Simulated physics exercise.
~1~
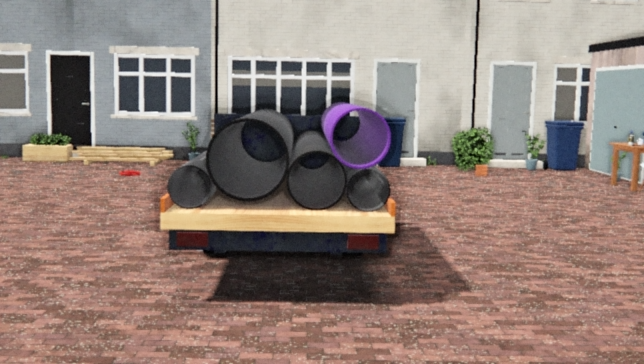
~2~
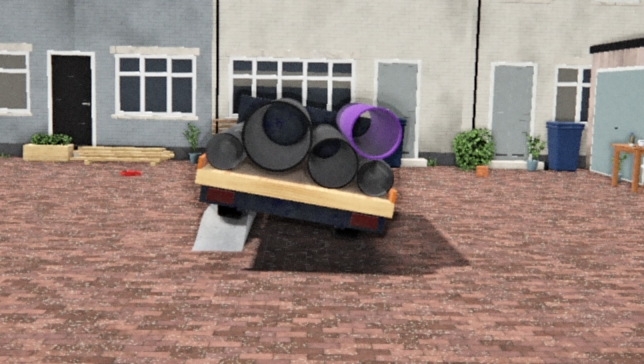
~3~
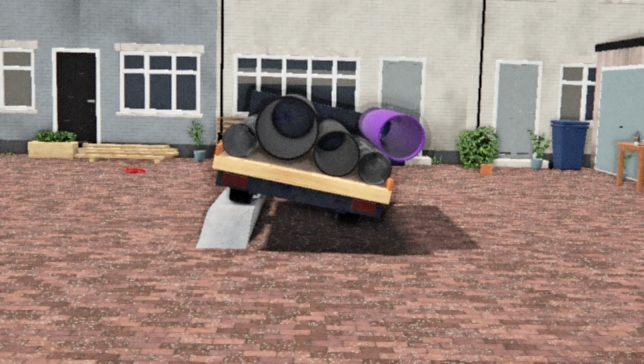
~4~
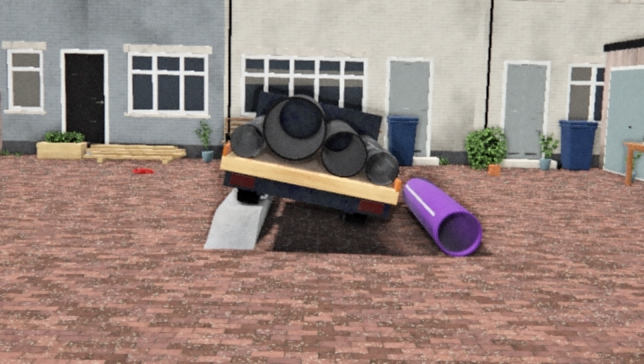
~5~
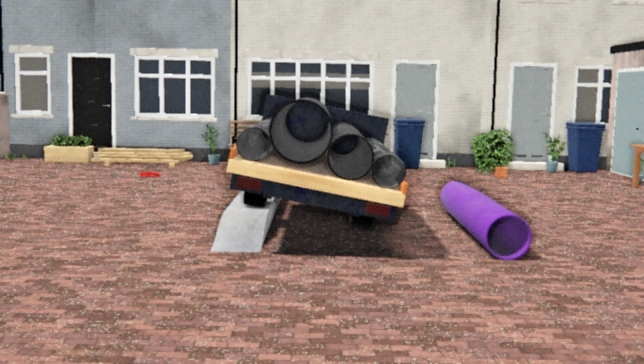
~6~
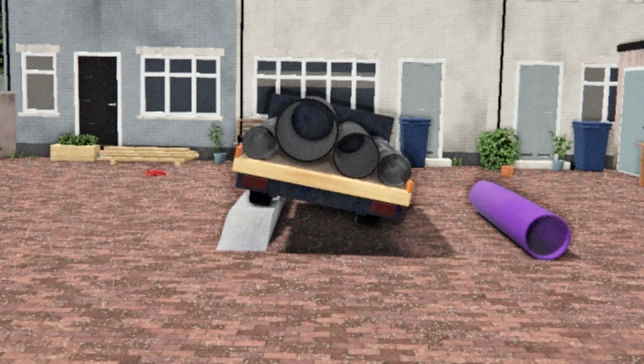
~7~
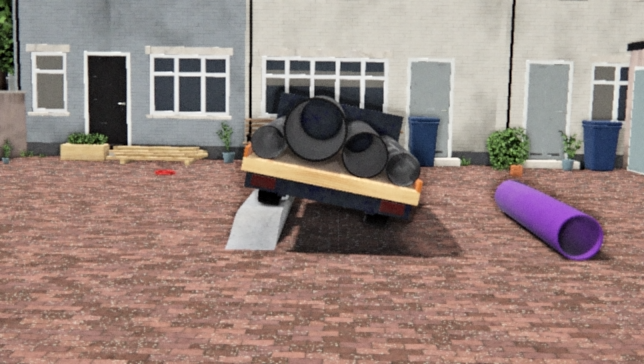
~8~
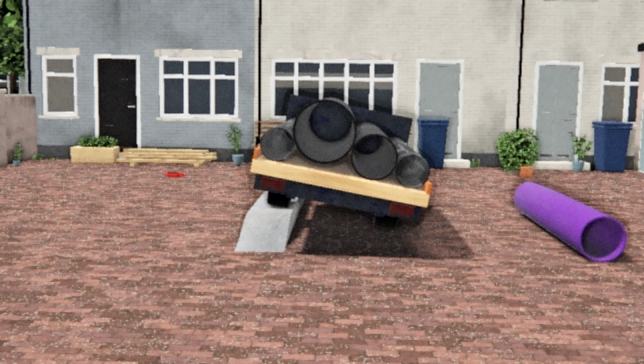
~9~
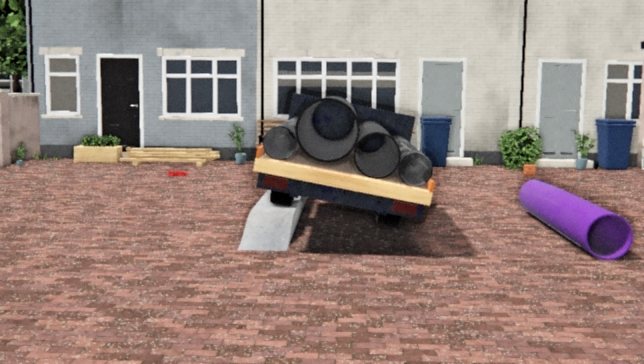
A flat trailer loaded with dark pipes and a purple one tilted to the right as its left wheel rode up a pale ramp, and the purple pipe rolled off the right side, dropped onto the brick paving, rolled farther right and came to rest.
